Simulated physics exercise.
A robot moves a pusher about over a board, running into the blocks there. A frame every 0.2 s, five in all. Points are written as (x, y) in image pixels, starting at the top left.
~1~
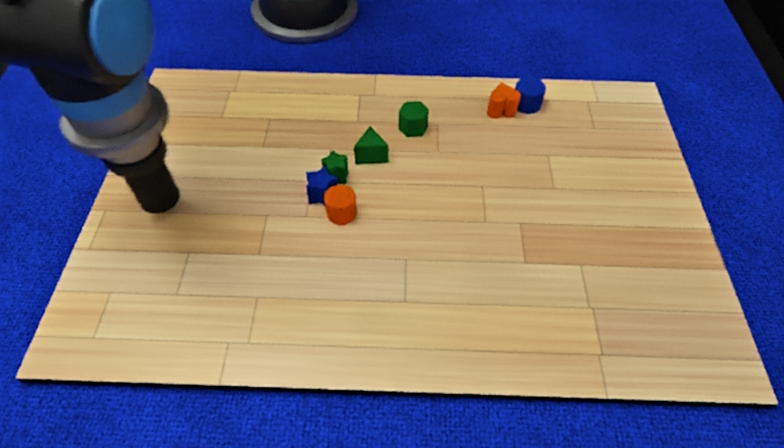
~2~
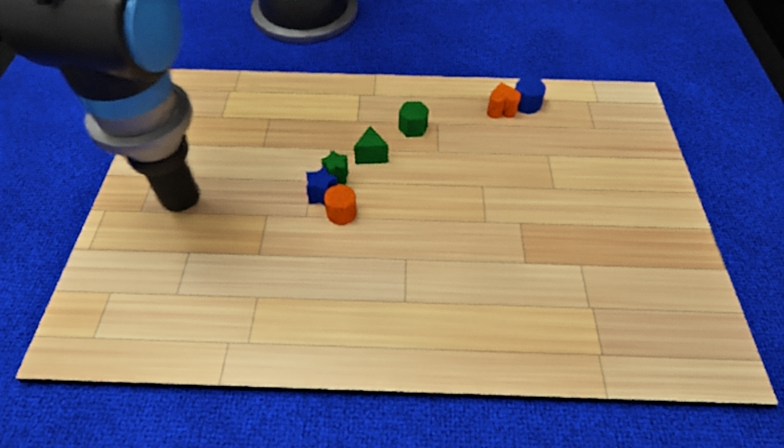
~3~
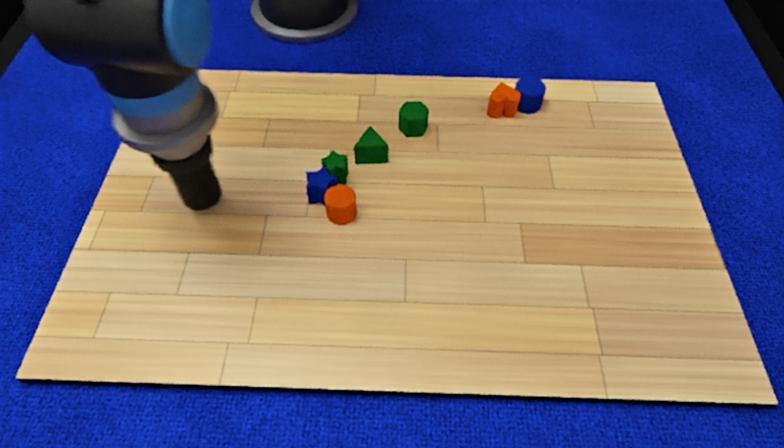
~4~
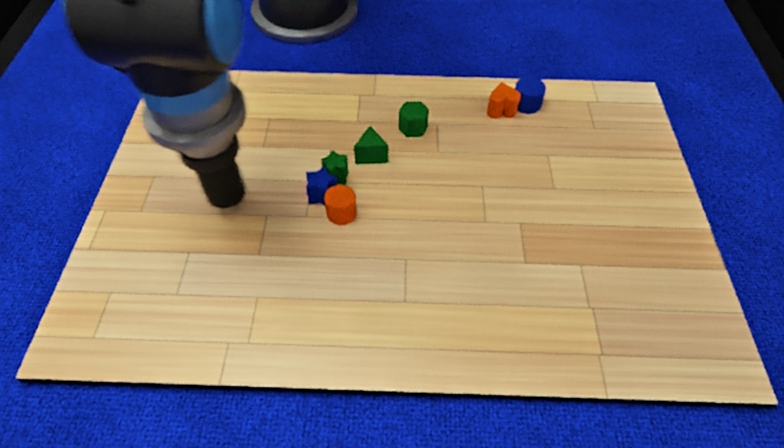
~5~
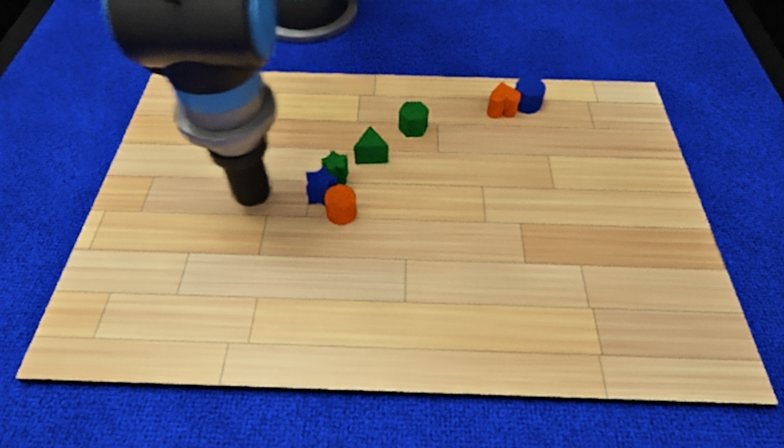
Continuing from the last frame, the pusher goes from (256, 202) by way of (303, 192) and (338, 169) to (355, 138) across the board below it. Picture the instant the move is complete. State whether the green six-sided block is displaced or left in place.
The green six-sided block is left alone.
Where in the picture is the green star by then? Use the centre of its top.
When the path ends, it will be at (371, 148).
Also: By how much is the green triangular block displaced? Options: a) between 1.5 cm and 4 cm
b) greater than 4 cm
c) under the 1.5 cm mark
I'll go with a - between 1.5 cm and 4 cm.
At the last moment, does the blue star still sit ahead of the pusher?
Final answer: No.
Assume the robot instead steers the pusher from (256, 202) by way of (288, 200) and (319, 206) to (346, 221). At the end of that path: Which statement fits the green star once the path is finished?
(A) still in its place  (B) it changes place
B (it changes place)
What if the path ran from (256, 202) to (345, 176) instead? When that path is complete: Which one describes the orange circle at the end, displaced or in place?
Here the orange circle moves off its spot.
What follows on the original path. One third of the way, pusher at (301, 182); blue star at (331, 176); green star at (342, 158), turned 35° anticlockwise.
Two thirds of the way, pusher at (338, 157); blue star at (353, 171), turned 55° clockwise; green star at (366, 150), turned 45° anticlockwise; green triangular block at (387, 133).
At the end, pusher at (354, 127); blue star at (353, 171), turned 55° clockwise; green star at (371, 148), turned 15° anticlockwise; green triangular block at (391, 133), turned 30° anticlockwise; green six-sided block still.
